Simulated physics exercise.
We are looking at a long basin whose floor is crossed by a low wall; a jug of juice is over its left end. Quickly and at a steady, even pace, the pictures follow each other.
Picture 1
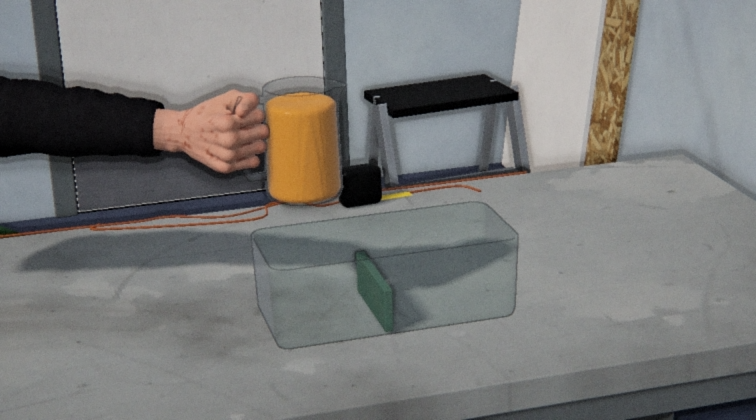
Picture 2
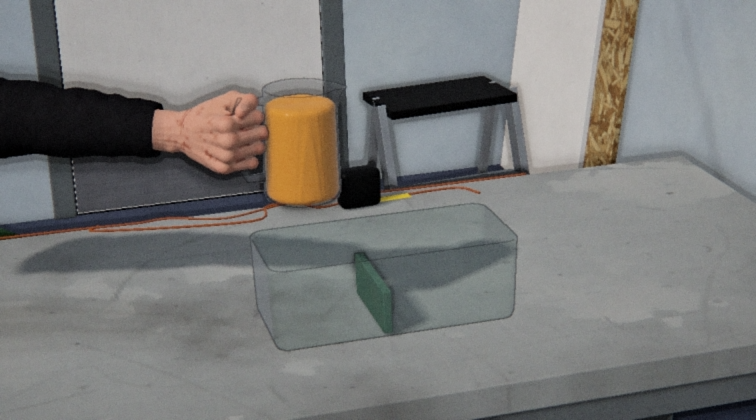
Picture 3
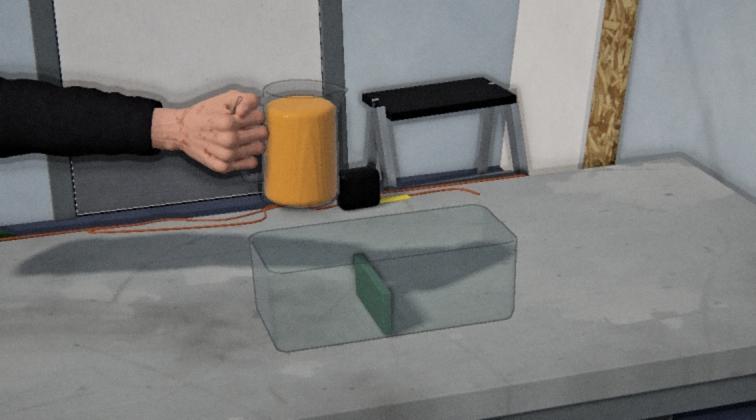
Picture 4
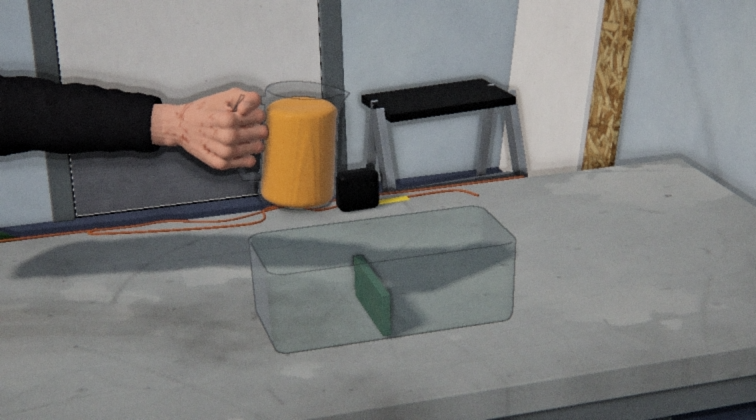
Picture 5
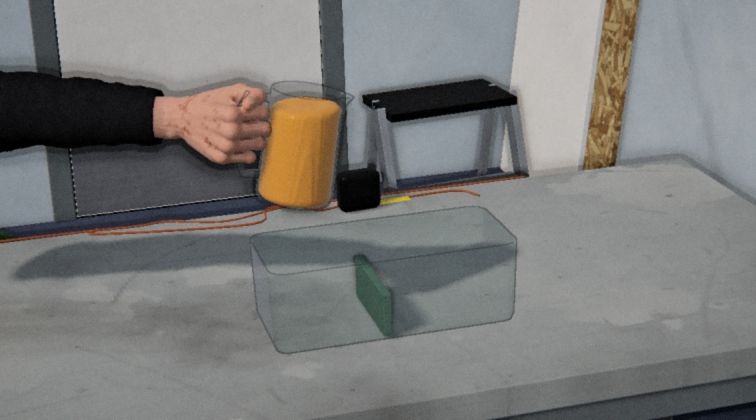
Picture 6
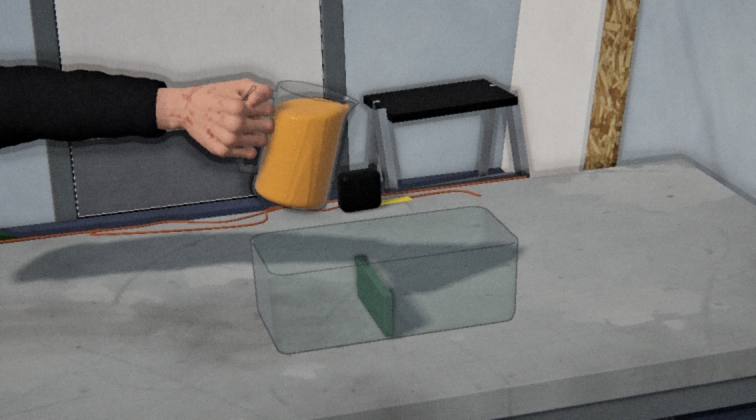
The video shows a hand holding a clear jug of orange juice above the left end of a long transparent basin with a low green wall across its floor, gradually tilting the jug slightly to the right.
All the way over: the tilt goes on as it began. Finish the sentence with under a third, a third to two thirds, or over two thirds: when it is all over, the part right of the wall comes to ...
When it is all over, the part right of the wall comes to over two thirds.
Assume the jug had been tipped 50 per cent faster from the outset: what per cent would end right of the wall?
Around 95 percent ends up there.
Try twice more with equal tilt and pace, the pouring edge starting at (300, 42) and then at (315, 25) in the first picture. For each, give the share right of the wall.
You'd see around 65 per cent, and then around 85 per cent.
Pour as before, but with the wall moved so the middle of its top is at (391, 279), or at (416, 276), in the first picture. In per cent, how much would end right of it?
80 per cent, then 40 per cent, roughly.
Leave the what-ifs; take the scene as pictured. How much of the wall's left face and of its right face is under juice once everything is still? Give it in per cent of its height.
Once it is still, the left part shows 0 per cent and the right part 50.
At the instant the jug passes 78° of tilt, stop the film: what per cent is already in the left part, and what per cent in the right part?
Split: Left 0 per cent, right 5 per cent.
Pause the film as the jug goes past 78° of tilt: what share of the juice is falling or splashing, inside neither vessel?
About 15 per cent.
A moment on, the tilt is 78° and 82 per cent is still to pour, 0 is left of the wall and 4 right of it.
Next, the tilt is 115° and 23 per cent is still to pour, 0 is left of the wall and 57 right of it.
Then the tilt is 121° and 0 per cent is still to pour, 3 is left of the wall and 95 right of it.
Later the tilt is 121° and 0 per cent is still to pour, 4 is left of the wall and 96 right of it.
At rest 4 per cent lies left of the wall, 96 right of it and 1 outside.
